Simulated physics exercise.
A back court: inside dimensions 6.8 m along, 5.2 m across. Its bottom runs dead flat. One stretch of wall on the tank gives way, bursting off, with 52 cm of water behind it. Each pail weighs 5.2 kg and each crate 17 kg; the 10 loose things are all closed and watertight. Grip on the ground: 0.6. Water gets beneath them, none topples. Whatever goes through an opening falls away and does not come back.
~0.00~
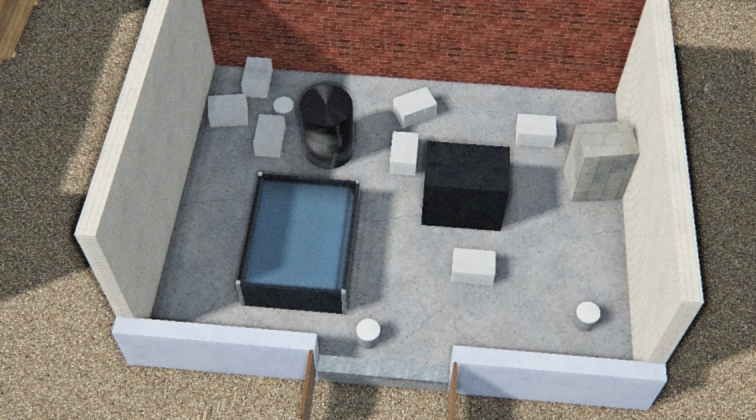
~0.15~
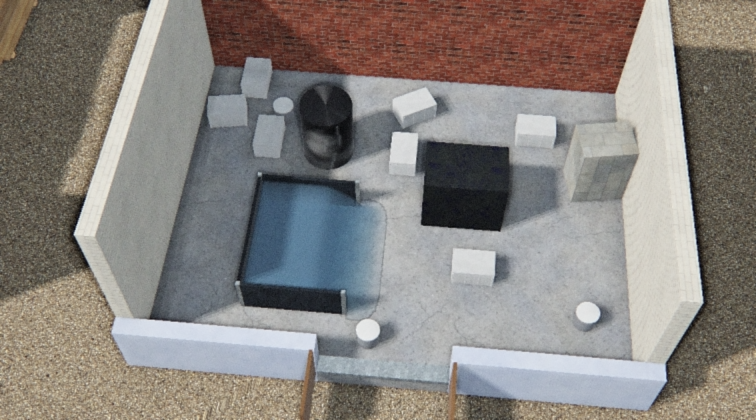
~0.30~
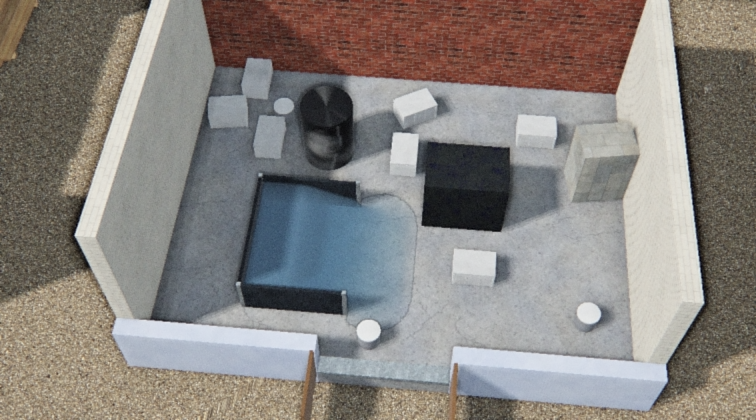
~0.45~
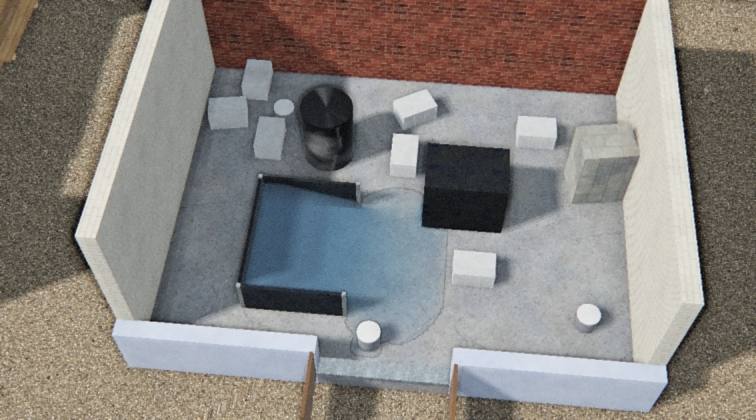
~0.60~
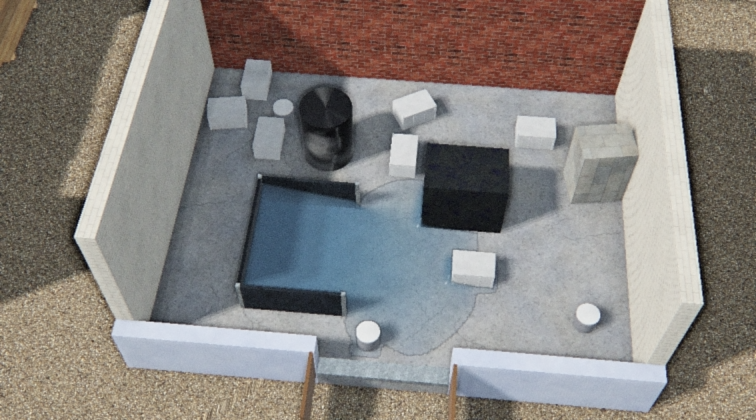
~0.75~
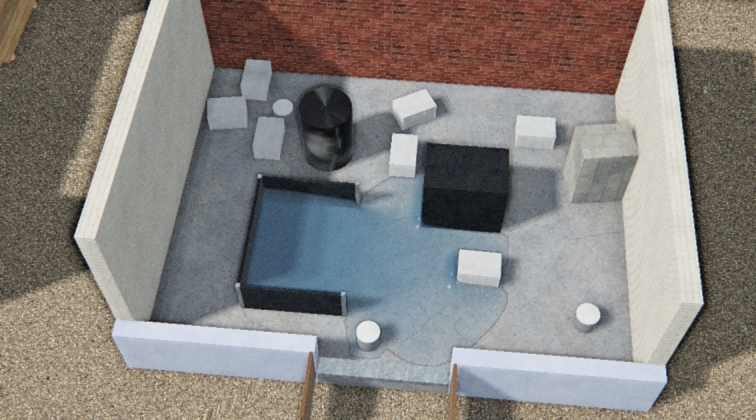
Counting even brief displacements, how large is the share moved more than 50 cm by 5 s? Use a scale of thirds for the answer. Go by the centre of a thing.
On that scale: Less than a third.
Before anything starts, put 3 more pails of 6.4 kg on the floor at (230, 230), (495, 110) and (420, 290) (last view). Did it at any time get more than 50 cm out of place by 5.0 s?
Going through them, I'd say falls short, falls short and finally exceeds it.
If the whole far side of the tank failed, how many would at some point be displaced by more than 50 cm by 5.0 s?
In that case the number is 5.
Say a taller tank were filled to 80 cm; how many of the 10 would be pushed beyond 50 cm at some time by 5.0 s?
In that case the number is 5.
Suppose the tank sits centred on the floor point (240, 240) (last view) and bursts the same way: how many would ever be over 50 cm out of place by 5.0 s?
4.
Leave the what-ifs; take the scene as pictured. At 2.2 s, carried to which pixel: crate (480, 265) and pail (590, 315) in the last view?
Somewhere around (612, 282) and (626, 319).
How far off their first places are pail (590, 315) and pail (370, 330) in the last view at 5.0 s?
Distances: 140 cm; 0 cm.
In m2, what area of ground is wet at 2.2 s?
Flooded: Near 17 m2.
After 1.1 s 1 of 10 are over 50 cm from their spots; 0 afloat.
After 2.2 s 1 of 10 are over 50 cm from their spots; 2 afloat.
After 3.5 s 1 of 10 are over 50 cm from their spots; 2 afloat.
After 5.0 s 1 of 10 are over 50 cm from their spots, and 2 have been at some point; 2 afloat.
